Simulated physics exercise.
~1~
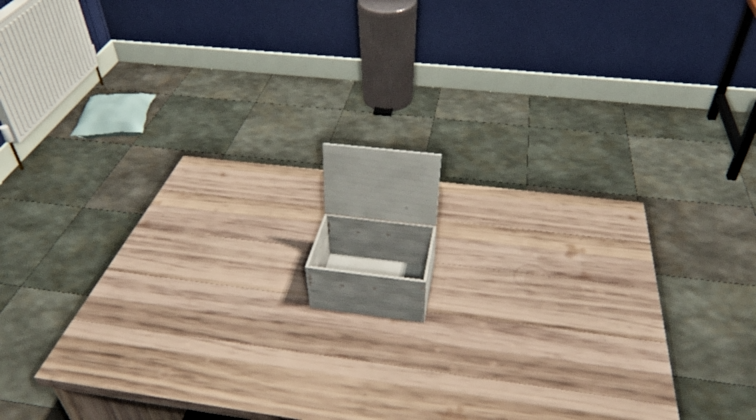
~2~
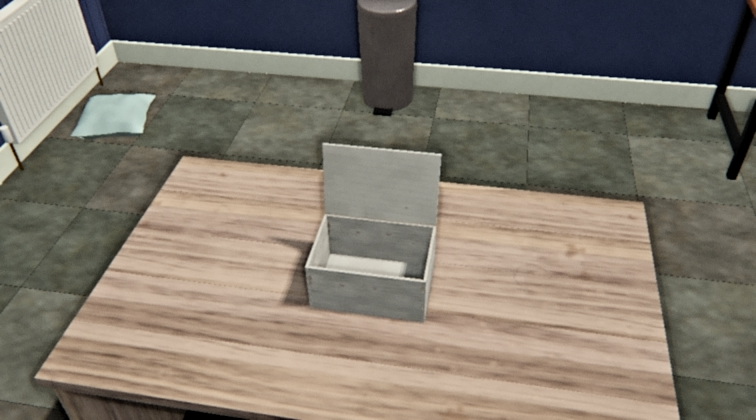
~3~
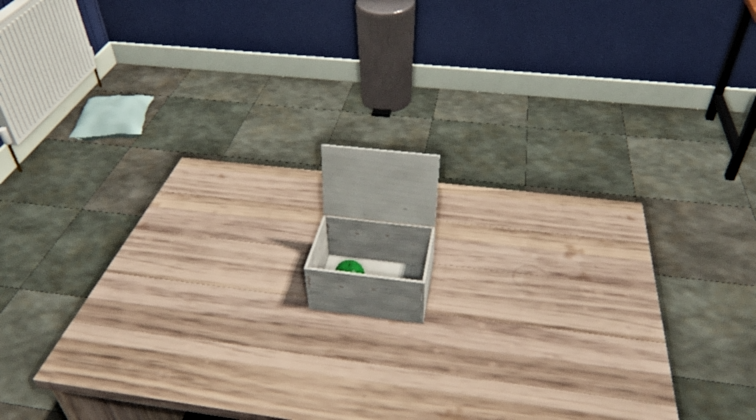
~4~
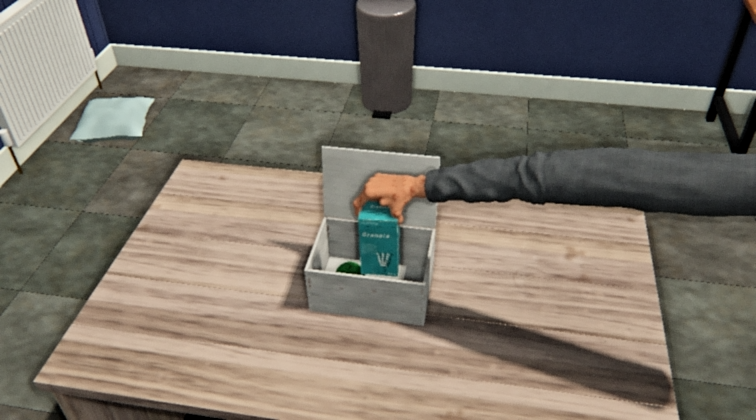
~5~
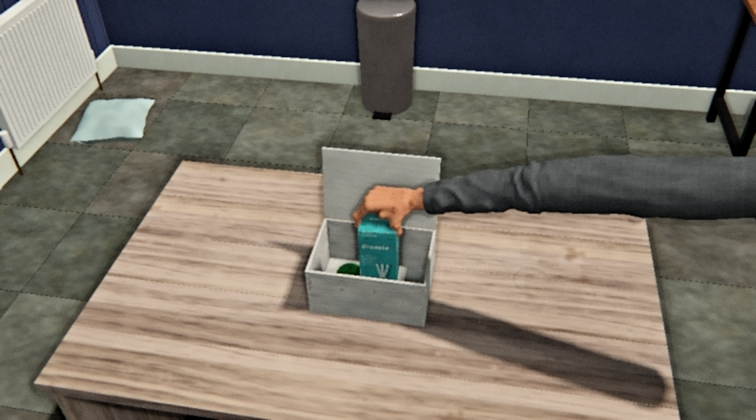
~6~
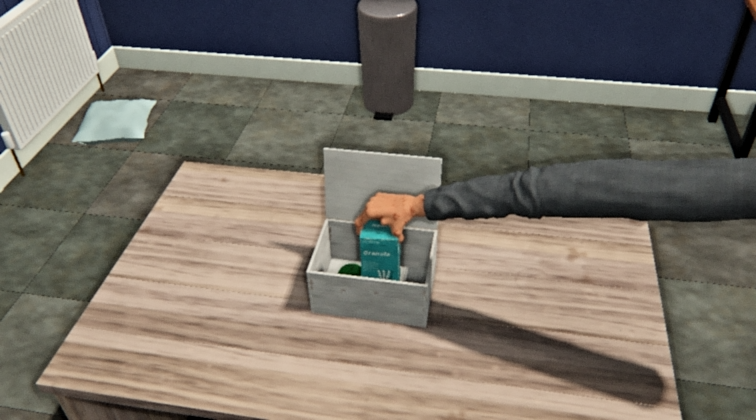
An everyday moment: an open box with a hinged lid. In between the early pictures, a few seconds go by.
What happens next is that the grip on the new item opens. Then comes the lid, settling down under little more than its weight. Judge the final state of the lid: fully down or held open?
In the end it is held open.
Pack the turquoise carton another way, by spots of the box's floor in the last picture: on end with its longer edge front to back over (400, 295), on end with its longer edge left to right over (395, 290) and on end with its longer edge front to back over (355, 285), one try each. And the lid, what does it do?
In order: Lid stays open, lid stays open, lid stays open.
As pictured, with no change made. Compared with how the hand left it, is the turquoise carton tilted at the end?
Once everything settles, the turquoise carton keeps its original angle.
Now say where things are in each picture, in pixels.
In the first picture, the last thing is not in view yet.
In the second picture, the last thing is not in view yet.
In the third picture, the last thing is not in view yet.
The fourth picture shows still above its spot; turquoise carton (380, 239).
The fifth picture shows still above its spot; turquoise carton (379, 251).
The sixth picture shows in place under the hand; turquoise carton (381, 257).
Then, 0.40 s after the last picture, turquoise carton slid about its own width near (382, 281).
Then, 1.50 s after the last picture, lid 65° above the rim; turquoise carton slid about its own width near (382, 281).
Then, 1.80 s after the last picture, lid 38° above the rim; turquoise carton slid about its own width near (382, 281).
At rest, lid 19° above the rim; moved from the start, turquoise carton; green apple in place. Seen from the same camera at the end, turquoise carton near (382, 281).
